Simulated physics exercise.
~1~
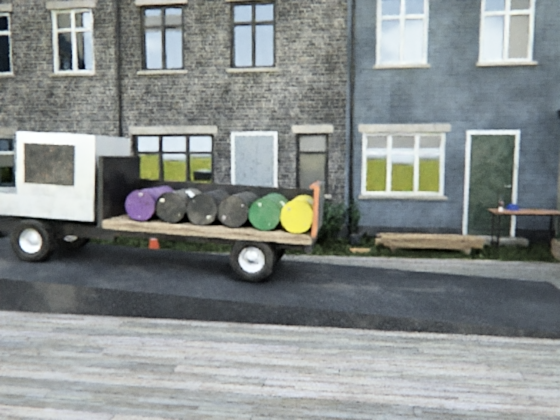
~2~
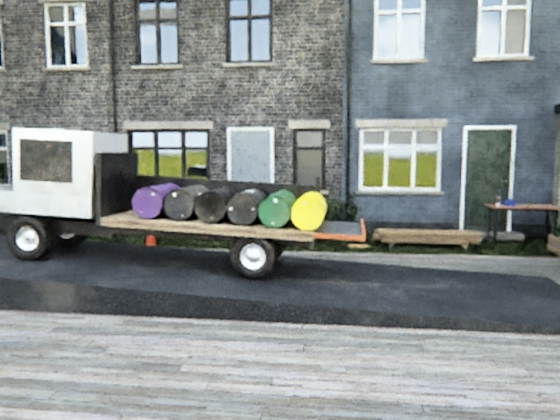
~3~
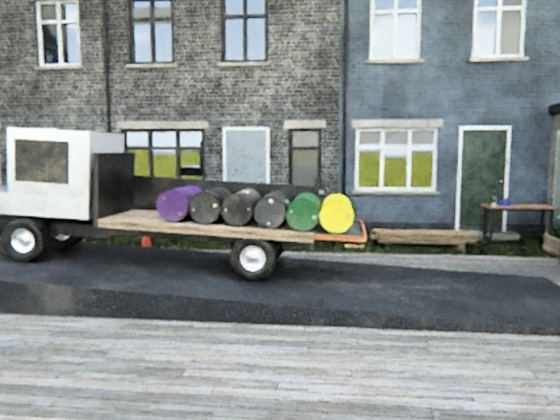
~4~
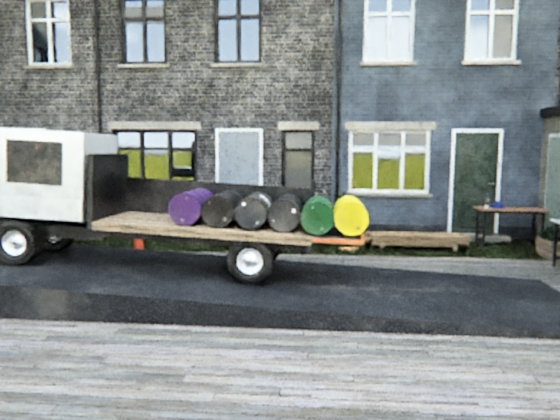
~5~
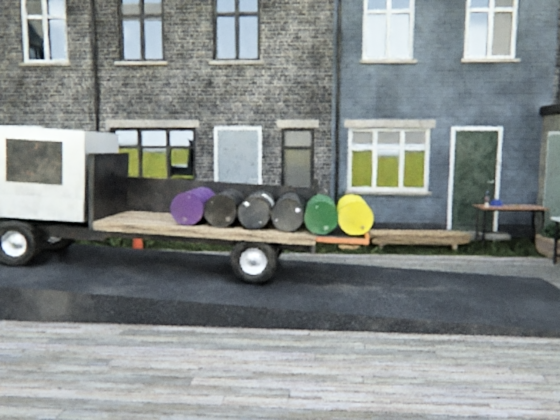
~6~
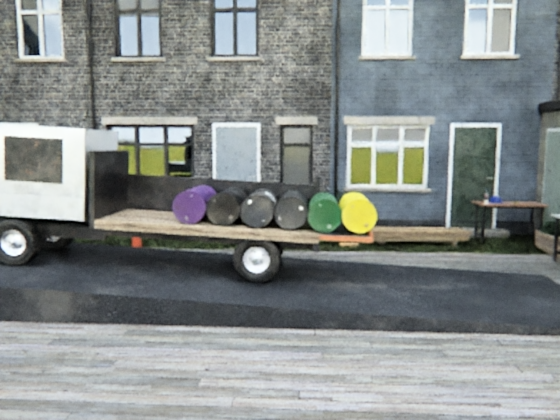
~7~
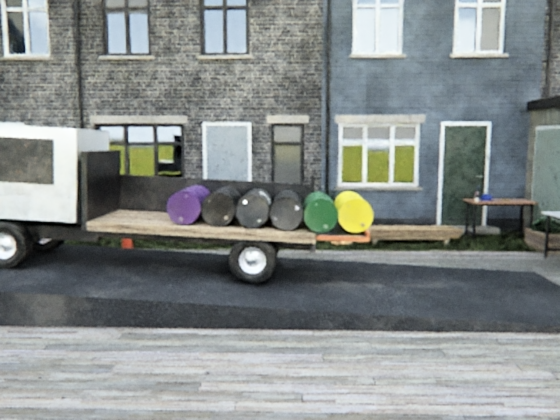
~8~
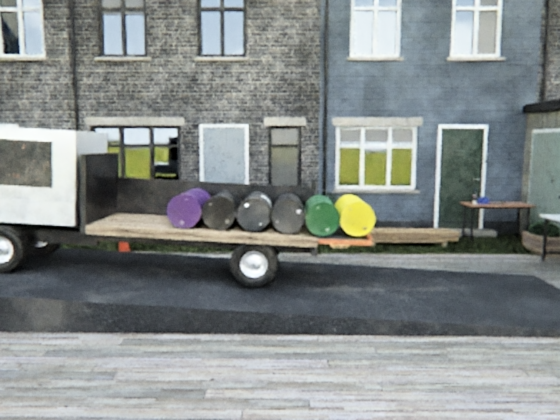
Flatbed truck dropping its tailgate on a street as six drums roll right, the yellow and green ones stopping on the gate.
